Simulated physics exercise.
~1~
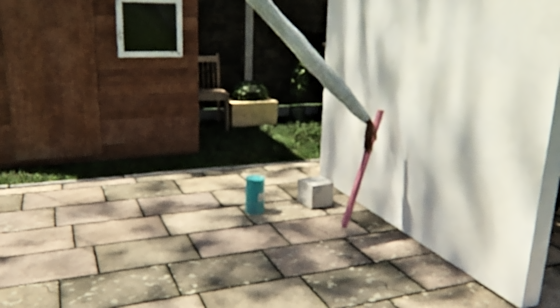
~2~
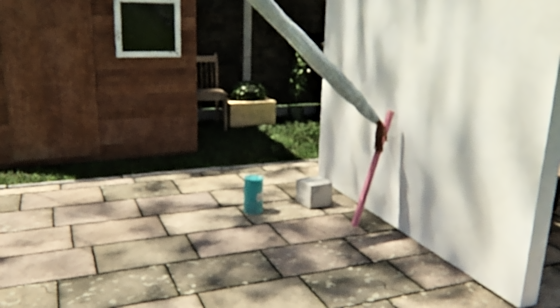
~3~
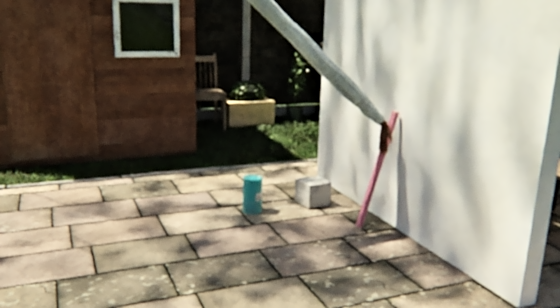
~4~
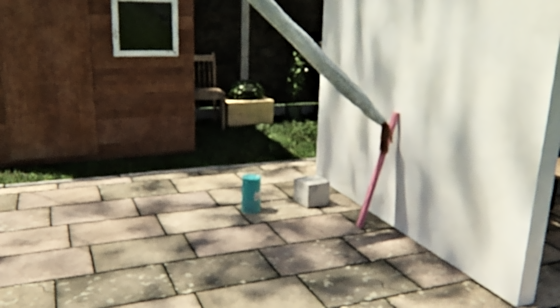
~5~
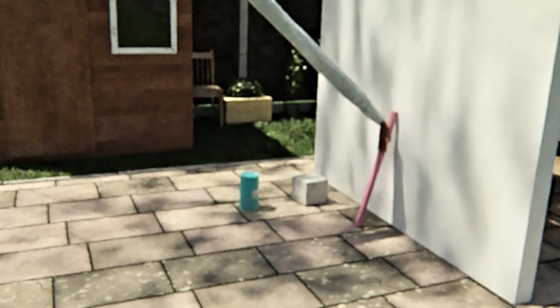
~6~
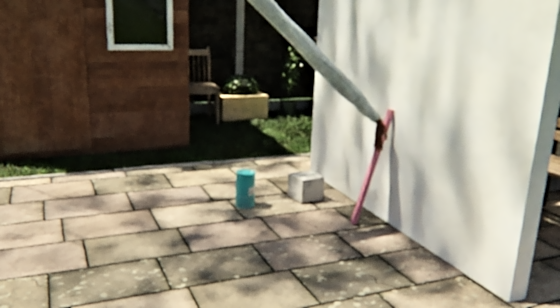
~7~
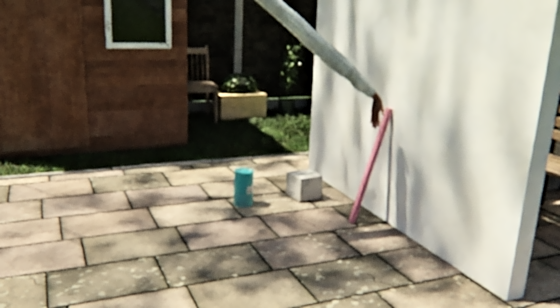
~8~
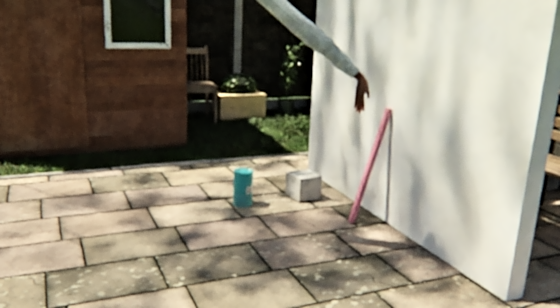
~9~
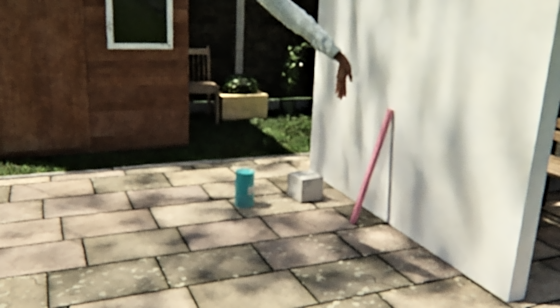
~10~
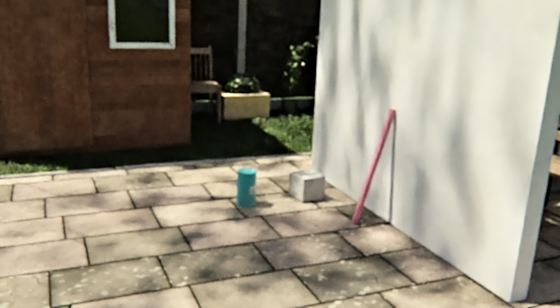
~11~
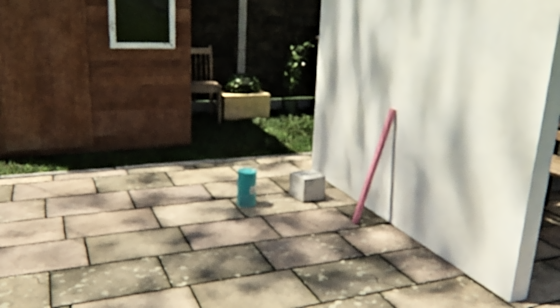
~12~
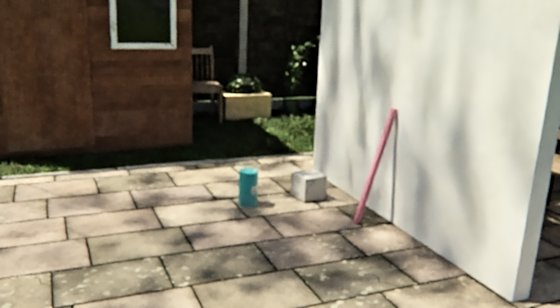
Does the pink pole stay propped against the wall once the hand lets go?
Yes, the pink pole holds. It is still leaning against the white wall after the hand draws away.
A hand leans a pink pole against a white wall, lets go, and it stays leaning.
